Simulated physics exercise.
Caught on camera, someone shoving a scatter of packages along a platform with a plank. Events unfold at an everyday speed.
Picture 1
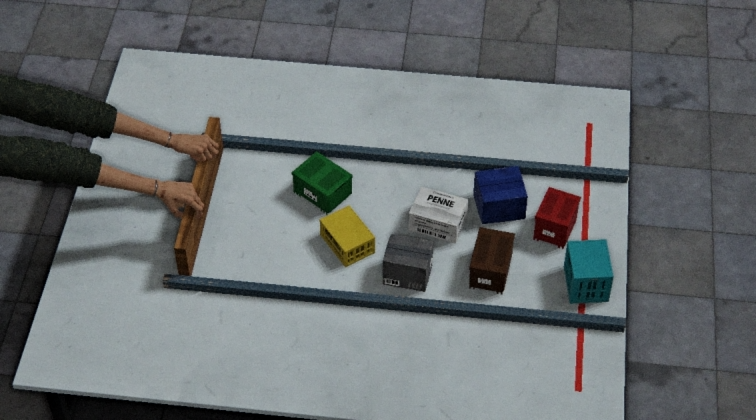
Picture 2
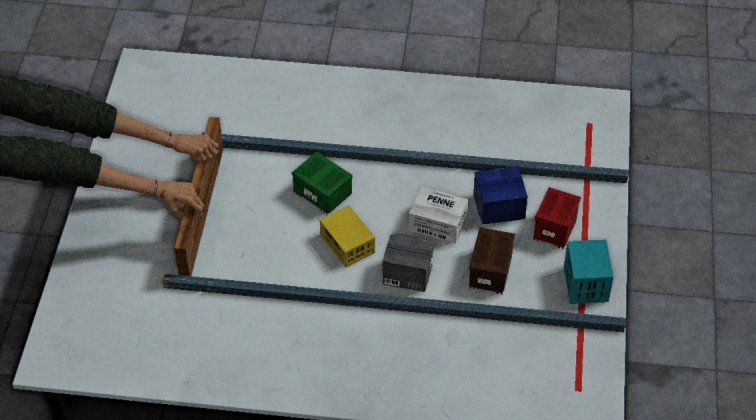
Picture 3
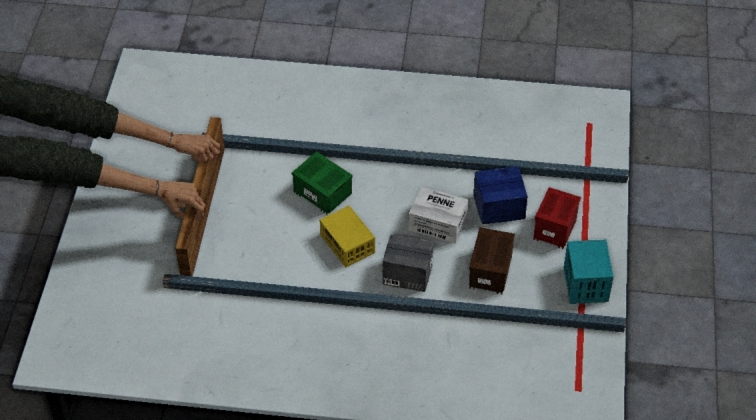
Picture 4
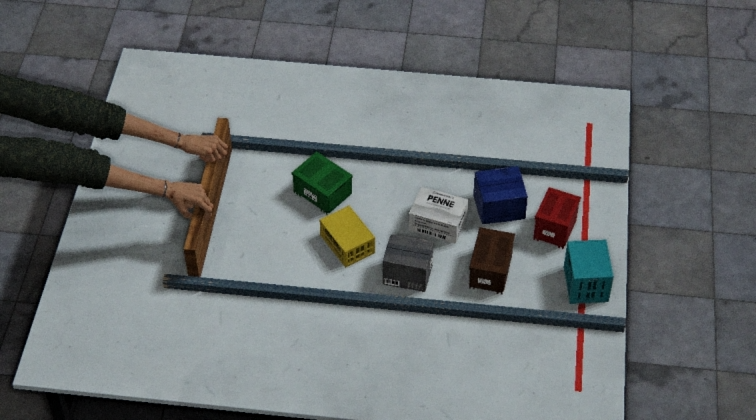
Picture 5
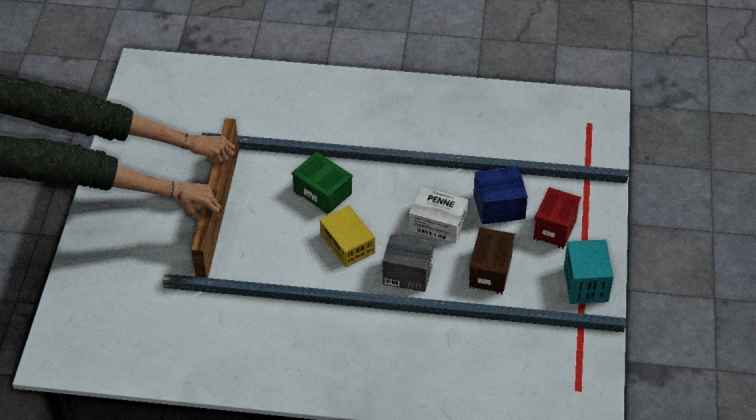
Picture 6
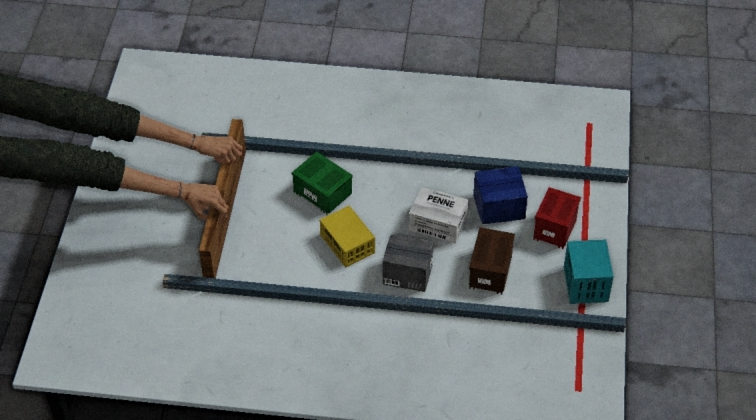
Hands holding a wooden plank still, then sliding it slightly right between two rails toward scattered colourful crates that stay unmoved.
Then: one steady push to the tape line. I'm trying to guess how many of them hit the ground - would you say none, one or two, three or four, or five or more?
I would say five or more.
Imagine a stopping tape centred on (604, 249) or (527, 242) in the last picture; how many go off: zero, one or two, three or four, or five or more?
At least five; one to two.
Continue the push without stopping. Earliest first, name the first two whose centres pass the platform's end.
Order: Turquoise crate before blue box.
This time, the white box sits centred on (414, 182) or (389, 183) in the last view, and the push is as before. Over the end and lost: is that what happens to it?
In turn it slips off; slips off.
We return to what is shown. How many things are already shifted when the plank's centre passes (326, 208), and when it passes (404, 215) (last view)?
Tally: 2; 5.
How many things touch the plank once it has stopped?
It adds up to 3.
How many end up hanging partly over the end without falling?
It comes to 2.
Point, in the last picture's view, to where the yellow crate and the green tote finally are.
In the last picture the yellow crate sits around (602, 267) and the green tote around (612, 196).
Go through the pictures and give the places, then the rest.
The first frame shows turquoise crate (588, 272); red tote (557, 218); blue box (500, 195); plank (200, 196); tape (584, 247).
The second frame shows red tote (557, 218); plank (200, 196).
The third frame shows blue box (500, 195); yellow crate (347, 236).
The fourth frame shows turquoise crate (588, 272); grey parcel (408, 263).
The fifth frame shows red tote (557, 218); green tote (322, 183).
The sixth frame shows turquoise crate (588, 272); red tote (557, 218); blue box (500, 195); plank (224, 199); tape (584, 247).
A little later, none off yet; turquoise crate at rest near (588, 272); red tote at rest near (557, 218); blue box at rest near (500, 195).
When it is over, the number that fall off is five or more; down, grey parcel, brown tote, blue box, red tote and turquoise crate.
